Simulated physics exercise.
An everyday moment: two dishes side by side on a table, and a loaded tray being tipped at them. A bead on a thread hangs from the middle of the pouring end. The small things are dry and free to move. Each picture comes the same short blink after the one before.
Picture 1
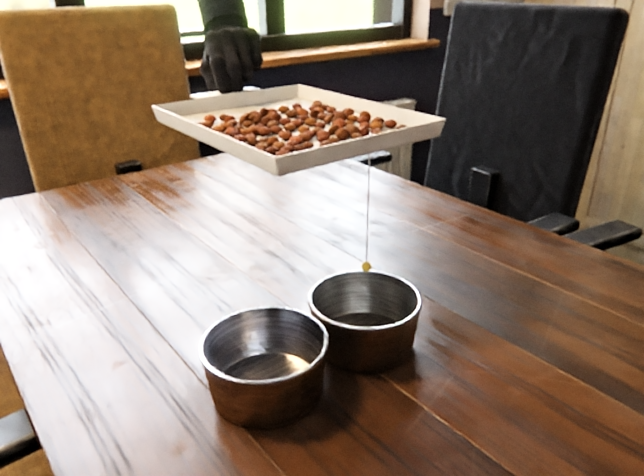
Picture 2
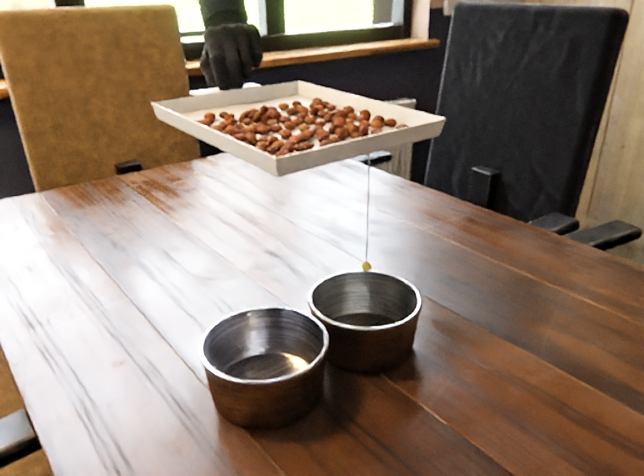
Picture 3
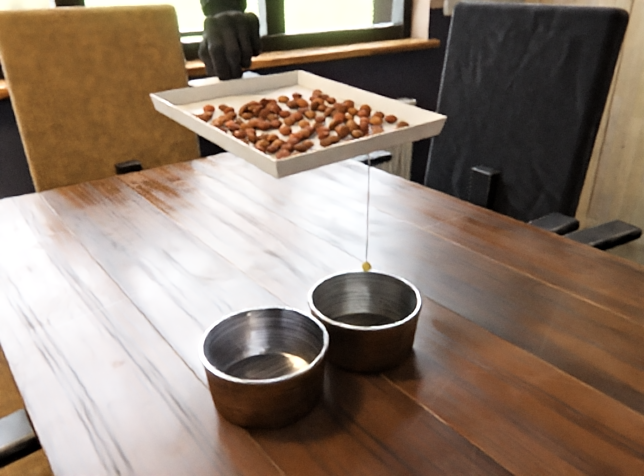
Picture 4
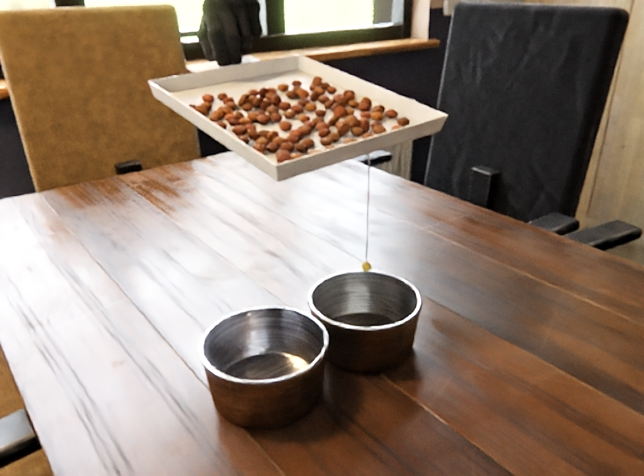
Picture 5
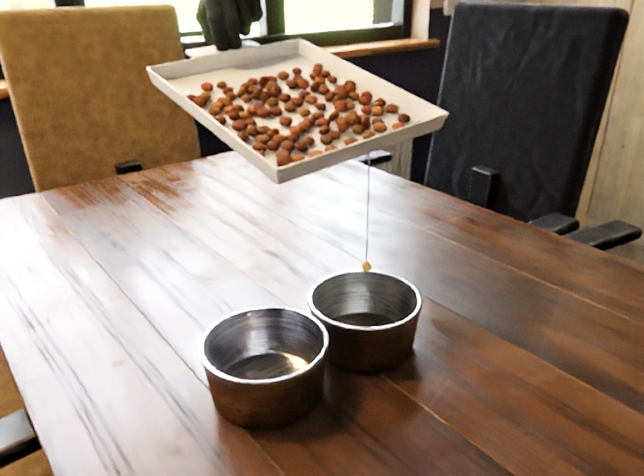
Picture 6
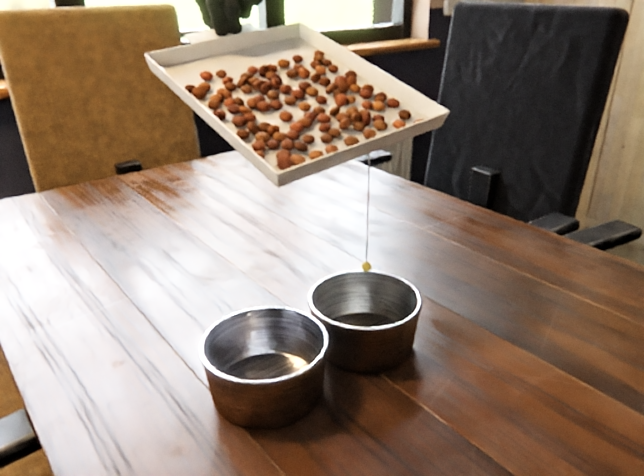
To begin with, a dark-gloved hand holds a pale square tray of small brown pieces above two metal bowls on a wooden table, a bead hanging from it on a thread. The hand then gradually raises the back of the tray, and its front edge slants lower at the left corner.
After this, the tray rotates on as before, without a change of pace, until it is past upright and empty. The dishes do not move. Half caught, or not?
They take more than half between them.
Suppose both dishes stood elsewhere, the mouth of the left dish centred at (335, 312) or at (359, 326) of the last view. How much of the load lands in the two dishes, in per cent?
Near 70 % and 60 %.
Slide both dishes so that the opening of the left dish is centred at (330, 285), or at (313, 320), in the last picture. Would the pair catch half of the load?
In turn: Under half; more than half.
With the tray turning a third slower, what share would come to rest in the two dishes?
Near 80 %.
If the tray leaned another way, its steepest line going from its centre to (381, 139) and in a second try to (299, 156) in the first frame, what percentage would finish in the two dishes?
In turn 10 and 70 in a hundred.
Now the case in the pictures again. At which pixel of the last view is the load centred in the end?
Around (338, 355).
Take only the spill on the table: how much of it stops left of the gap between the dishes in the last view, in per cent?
Some 20 per cent.
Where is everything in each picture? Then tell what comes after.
Corners of the pouring end (277, 155) and (440, 119), level; middle of the load (290, 127), bits of dog kibble; left dish (301, 394); right dish (403, 341); bead on its thread (366, 266), in the first picture.
Corners of the pouring end (277, 156) and (441, 118), level; middle of the load (290, 126), in the second picture.
Corners of the pouring end (277, 159) and (441, 117), tipped barely, lowest at the left corner; middle of the load (290, 121), in the third picture.
Corners of the pouring end (278, 162) and (442, 114), tipped a little, lowest at the left corner; middle of the load (290, 114), in the fourth picture.
Corners of the pouring end (278, 166) and (443, 112), tipped a little, lowest at the left corner; middle of the load (290, 107), in the fifth picture.
Corners of the pouring end (278, 170) and (444, 110), tipped clearly, lowest at the left corner; middle of the load (290, 101); left dish (301, 394); right dish (403, 341), in the sixth picture.
Just after the last frame, tray tipped steeply; almost all on the tray; just a few in the air.
A moment on, tray tipped past a quarter turn; roughly two thirds on the tray; just a few in the left dish; just a few in the right dish; just a few outside both; roughly a quarter in the air.
Further on, tray tipped past a quarter turn; roughly a third in the left dish; roughly half in the right dish; about a tenth outside both.
When it is over, tray tipped past a quarter turn; roughly a third in the left dish; roughly half in the right dish; about a tenth outside both.
